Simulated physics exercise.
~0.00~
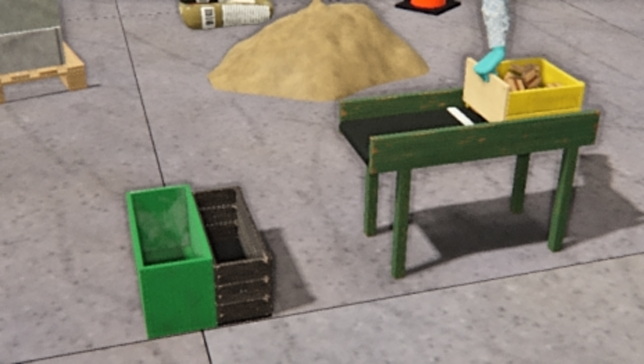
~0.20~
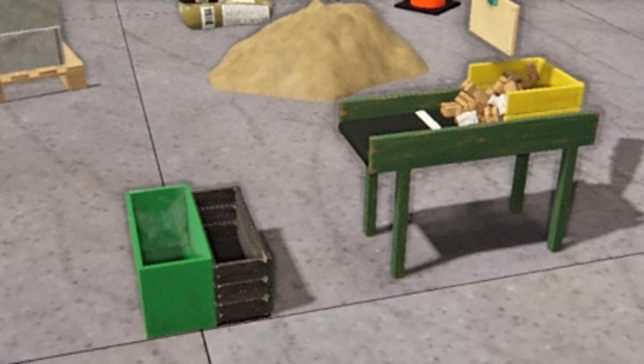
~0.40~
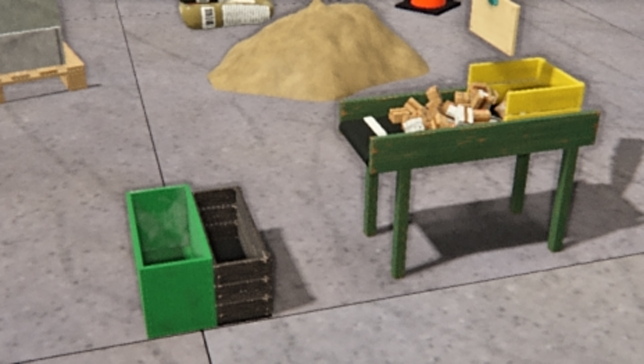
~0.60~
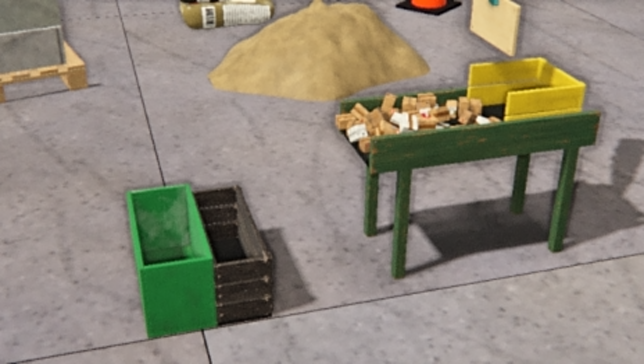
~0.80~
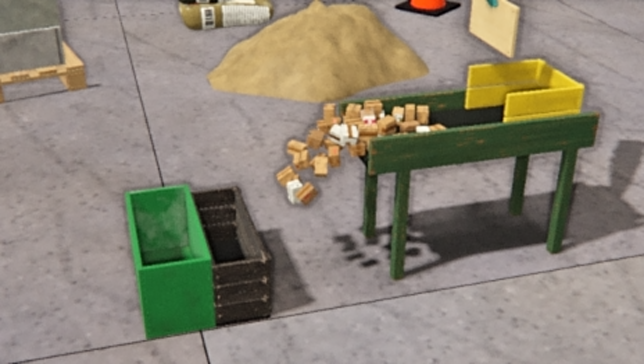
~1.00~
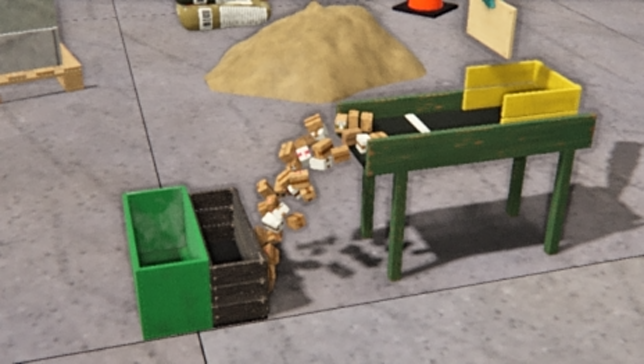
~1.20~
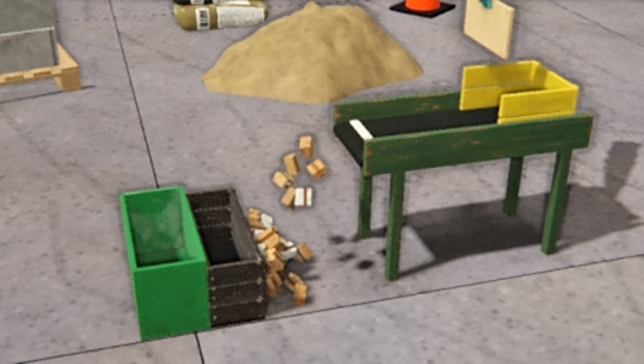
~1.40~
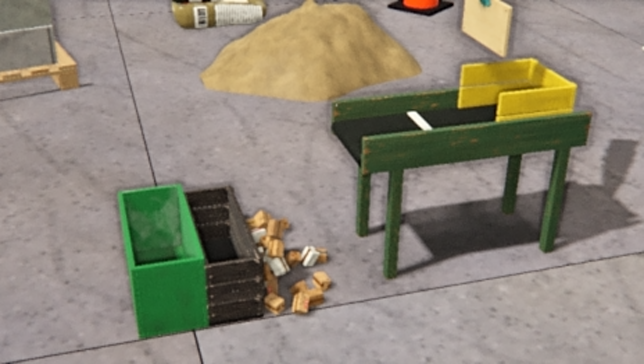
The footage shows a gate lifting from a yellow pen of small brown and white parcels, which ride a belt leftward along a green table, spill off its end, and land in a scattered heap on the ground beside the black tote, short of it and the green bin.
